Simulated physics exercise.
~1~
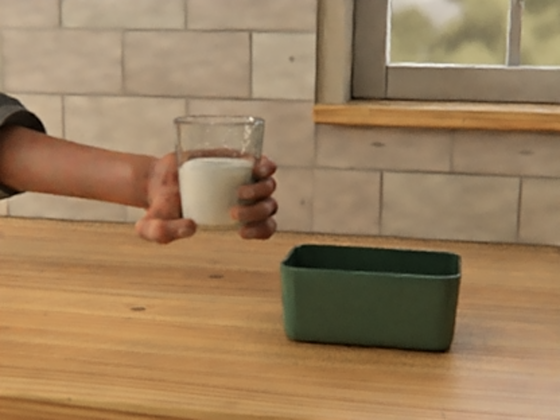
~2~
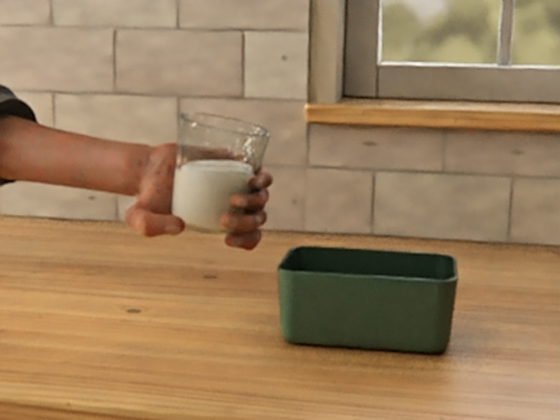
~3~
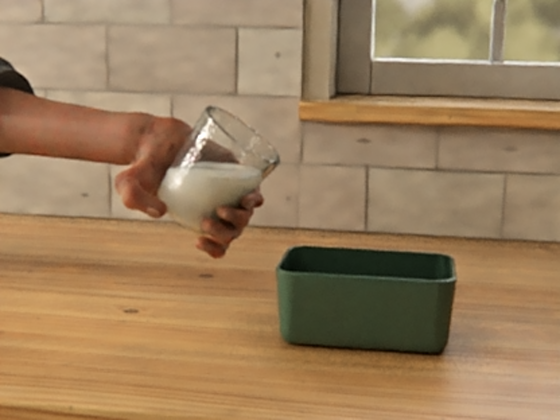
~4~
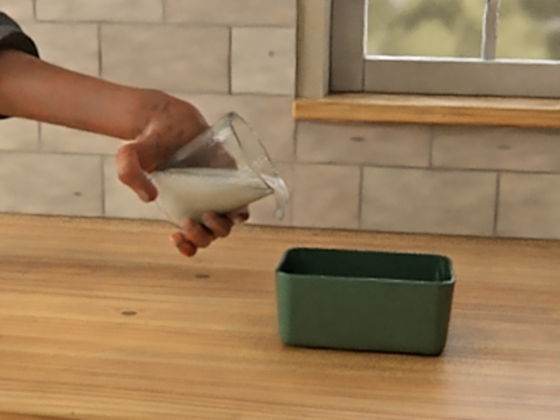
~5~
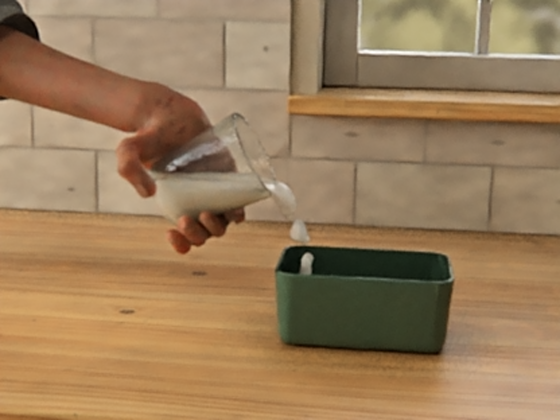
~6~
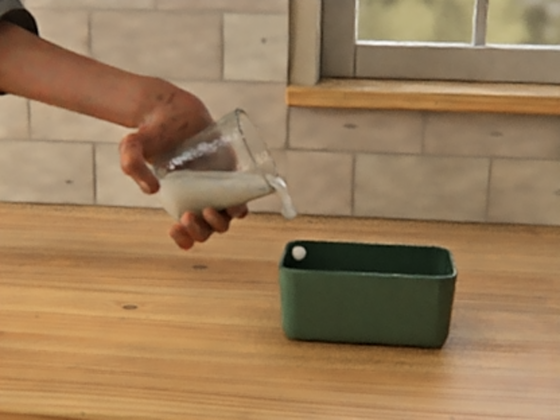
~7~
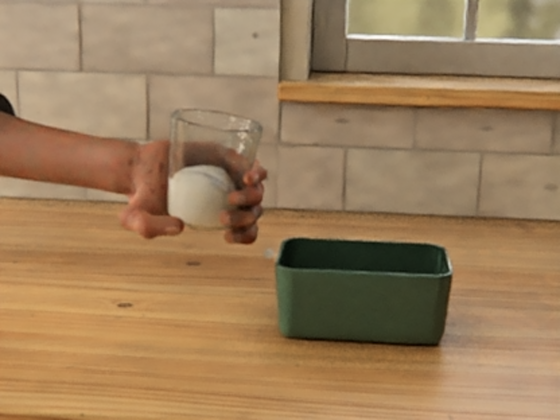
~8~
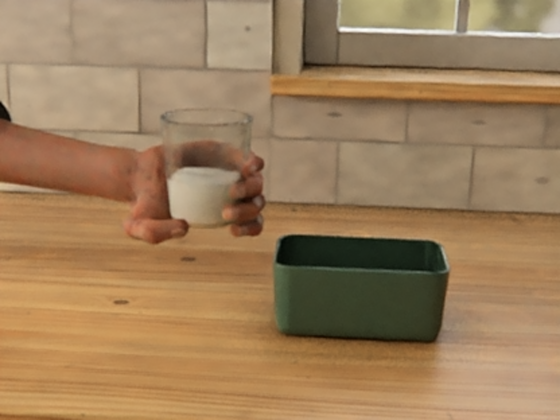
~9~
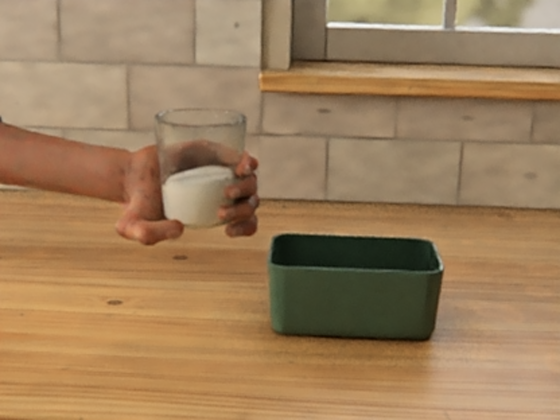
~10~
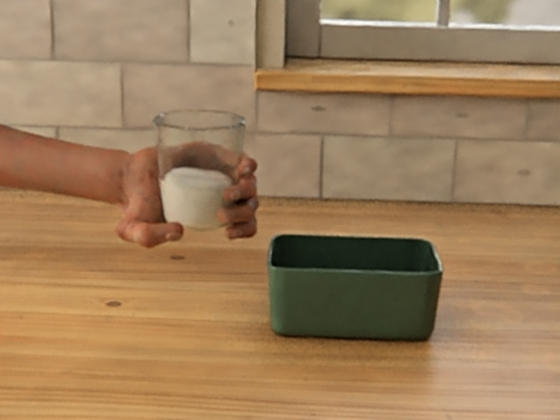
A hand holding a glass of milk tipped it to the right over a wooden counter, letting a little milk spill toward the green box beside it, then turned the glass upright again, still holding it with plenty of milk inside.
